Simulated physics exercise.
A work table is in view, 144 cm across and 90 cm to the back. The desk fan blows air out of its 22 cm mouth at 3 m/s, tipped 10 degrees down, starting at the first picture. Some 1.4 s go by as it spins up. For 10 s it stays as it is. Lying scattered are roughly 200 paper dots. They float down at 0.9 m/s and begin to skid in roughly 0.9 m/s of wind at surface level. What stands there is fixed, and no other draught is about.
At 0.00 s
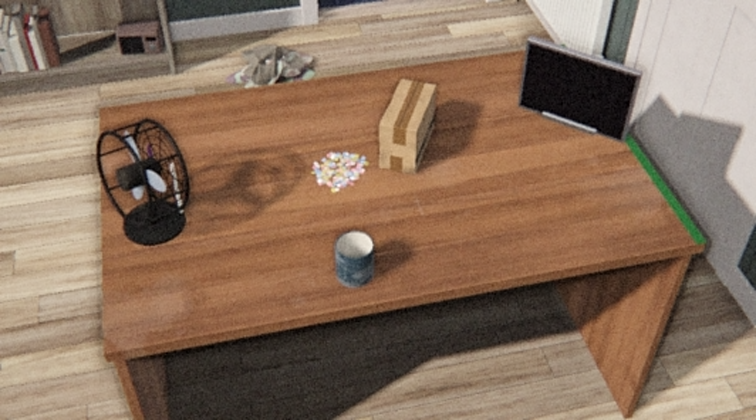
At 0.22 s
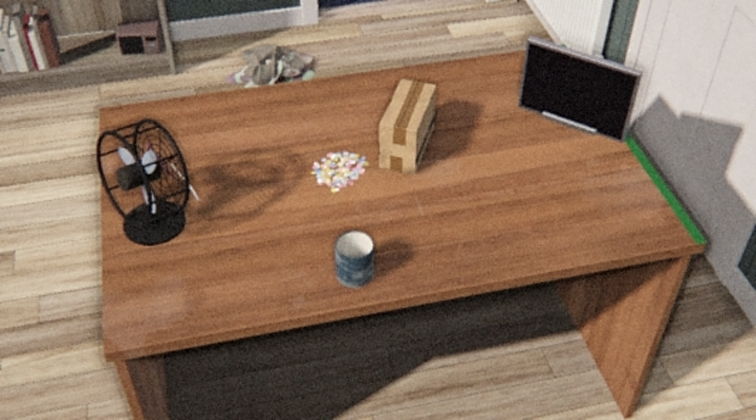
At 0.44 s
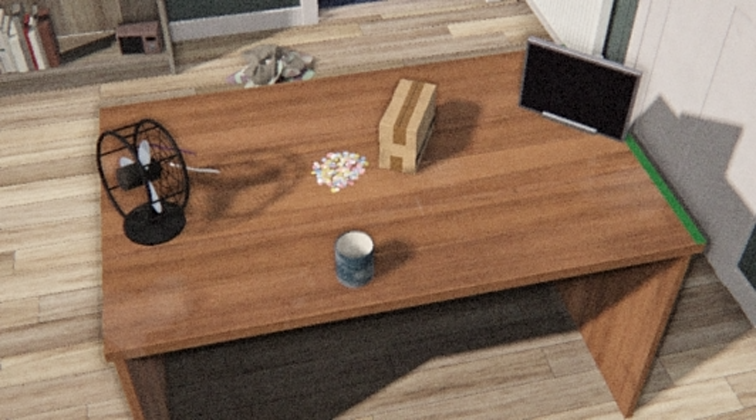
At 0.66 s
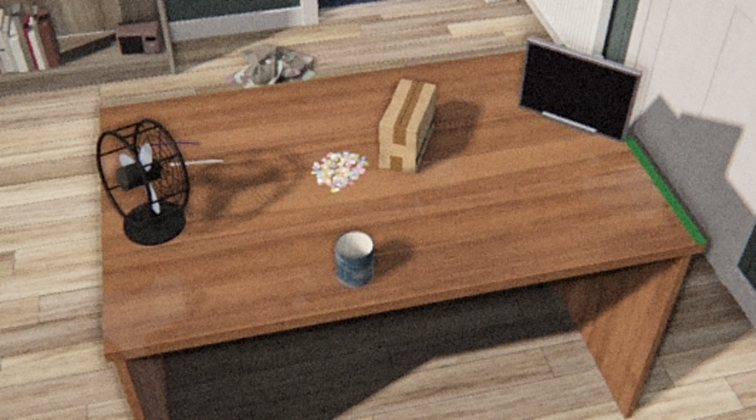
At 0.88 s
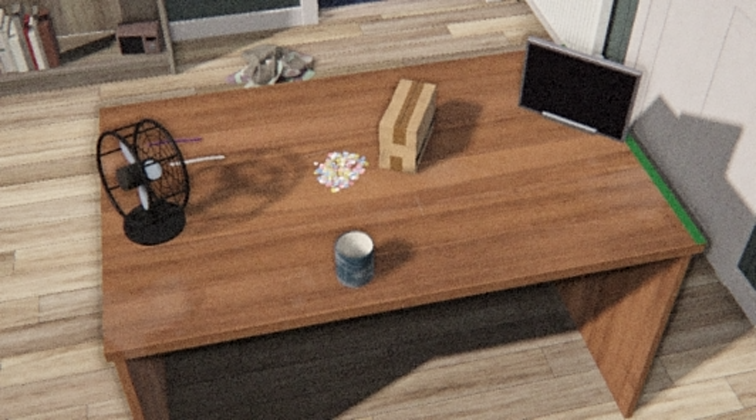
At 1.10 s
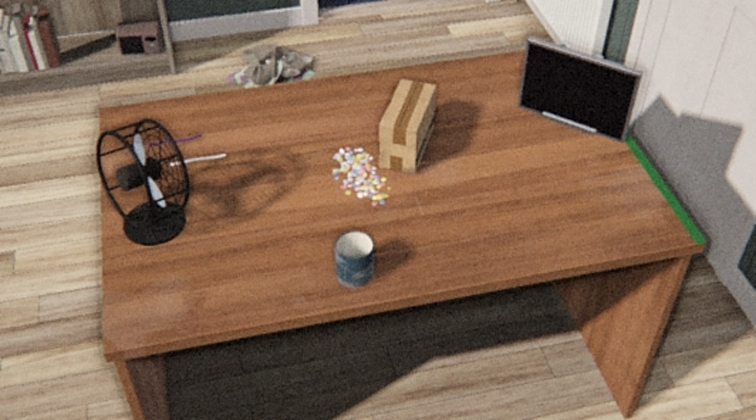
Scattered paper dots lying still on a wooden table, then shifting slightly right as a black desk fan spins at left.
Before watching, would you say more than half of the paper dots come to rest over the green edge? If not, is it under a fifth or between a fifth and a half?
My bet is that under two tenths will be past that edge.
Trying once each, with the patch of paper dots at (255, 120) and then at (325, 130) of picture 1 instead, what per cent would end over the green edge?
Taking the two spots in order, you'd get 0 percent and then 0 percent.
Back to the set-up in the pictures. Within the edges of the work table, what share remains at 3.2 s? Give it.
That comes to roughly 90 % remaining.
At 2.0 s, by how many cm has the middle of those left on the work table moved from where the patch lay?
Around 40 cm from the start.
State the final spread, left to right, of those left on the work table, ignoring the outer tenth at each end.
I'd say close to 30 cm.
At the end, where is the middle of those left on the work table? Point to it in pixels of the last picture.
The middle is around pixel (494, 229).
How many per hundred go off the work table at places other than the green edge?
That works out to near 20 per cent.
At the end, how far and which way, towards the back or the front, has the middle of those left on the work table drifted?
Shifted forward by about 30 cm.
After 2.0 s the count stands so, 0 % are over the green edge; the middle of those still in play is near (462, 225).
After 3.2 s the count stands so, 0 % are over the green edge; the middle of those still in play is near (484, 226).
After 5.5 s the count stands so, 0 % are over the green edge; the middle of those still in play is near (494, 229).
After 10.0 s, at the end, 0 % are over the green edge; the middle of those still in play is near (494, 229).
